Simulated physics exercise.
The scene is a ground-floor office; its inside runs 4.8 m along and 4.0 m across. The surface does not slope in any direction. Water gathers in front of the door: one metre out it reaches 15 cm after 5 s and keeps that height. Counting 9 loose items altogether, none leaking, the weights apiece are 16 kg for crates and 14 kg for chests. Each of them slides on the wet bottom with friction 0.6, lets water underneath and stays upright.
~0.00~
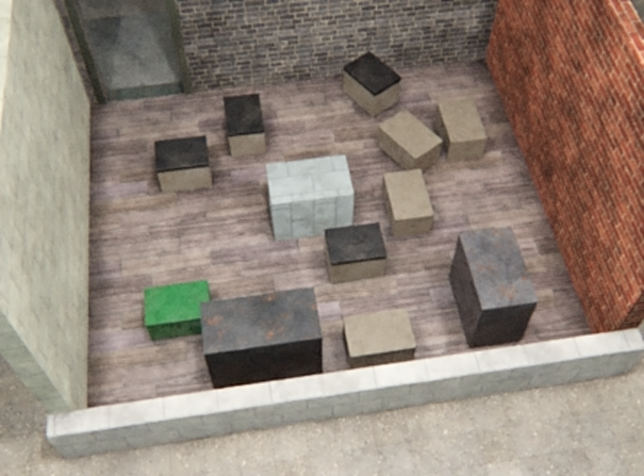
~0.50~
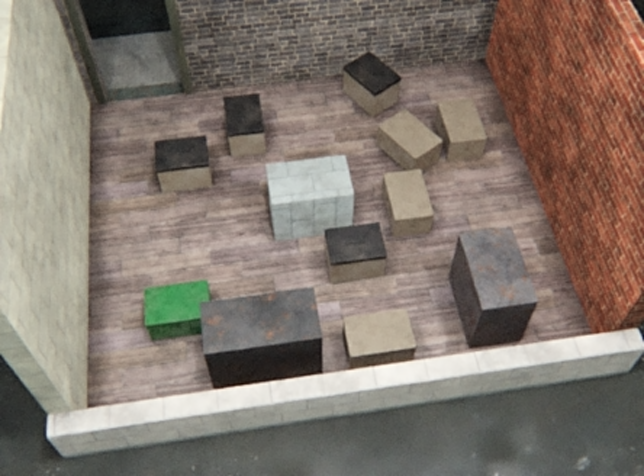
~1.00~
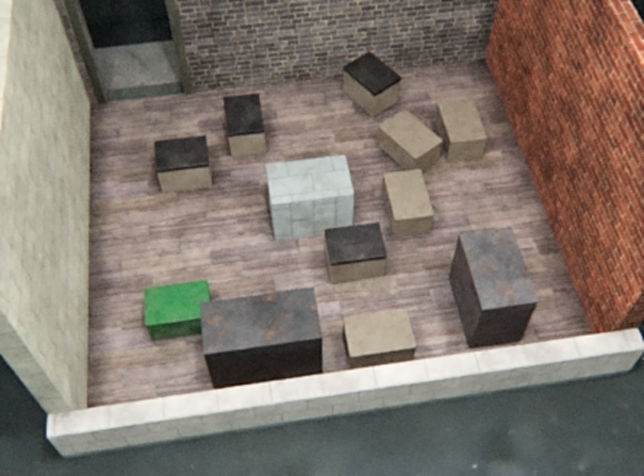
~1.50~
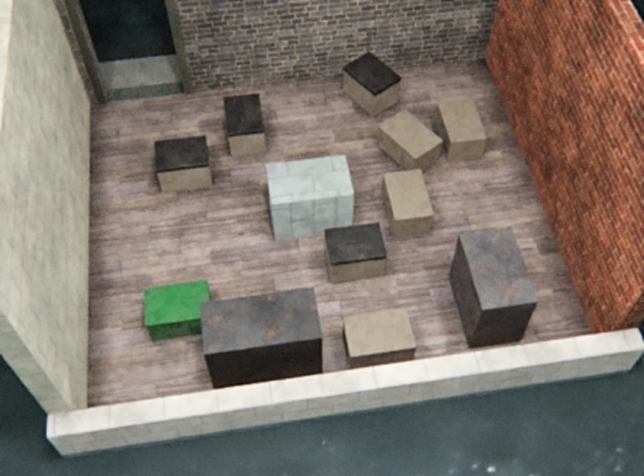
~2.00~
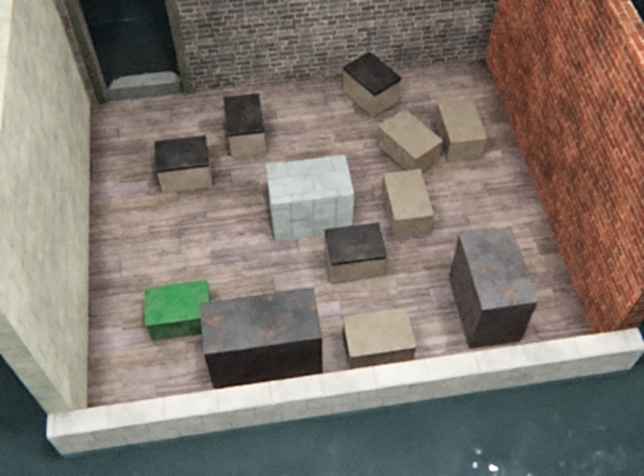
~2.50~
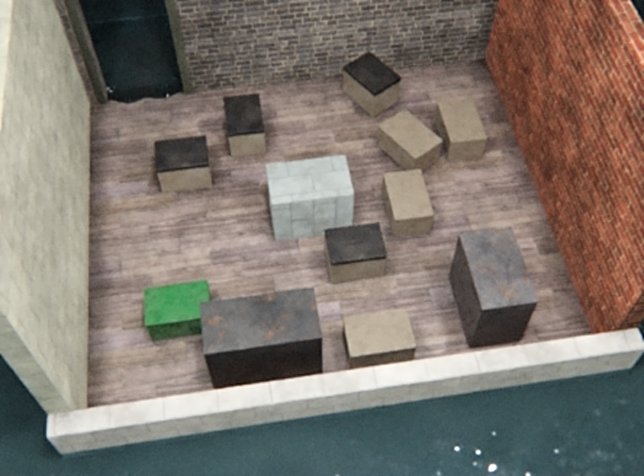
In the video, dark water spreads over the ground outside a walled room and rises at the doorway at the back left, while the green crate and the brown, black and pale boxes inside stay still on the floor.
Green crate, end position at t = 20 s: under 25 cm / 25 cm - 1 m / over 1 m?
Over 1 m.
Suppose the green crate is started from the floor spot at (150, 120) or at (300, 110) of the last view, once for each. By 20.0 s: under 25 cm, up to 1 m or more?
The first time it wanders far off, the second time it hardly drifts.
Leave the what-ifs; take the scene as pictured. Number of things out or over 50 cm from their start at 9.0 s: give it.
By then 0.
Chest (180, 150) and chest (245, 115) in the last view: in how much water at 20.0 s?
7 and 4 cm.
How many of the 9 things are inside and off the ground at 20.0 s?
Count: 8.
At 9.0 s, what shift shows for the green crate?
Shift by then: About 0 cm.
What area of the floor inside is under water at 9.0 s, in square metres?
Roughly 10.0 m2.
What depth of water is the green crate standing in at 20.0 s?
Depth approx. 8 cm.
After 4.0 s the green crate is near (177, 302), 0.0 m from its start, aground; 0 afloat.
After 9.0 s the green crate is near (177, 302), 0.0 m from its start, aground; 0 afloat.
After 16.0 s the green crate is near (376, 288), 1.9 m from its start, afloat; 4 afloat.
After 20.0 s the green crate is near (422, 281), 2.3 m from its start, afloat; 8 afloat.
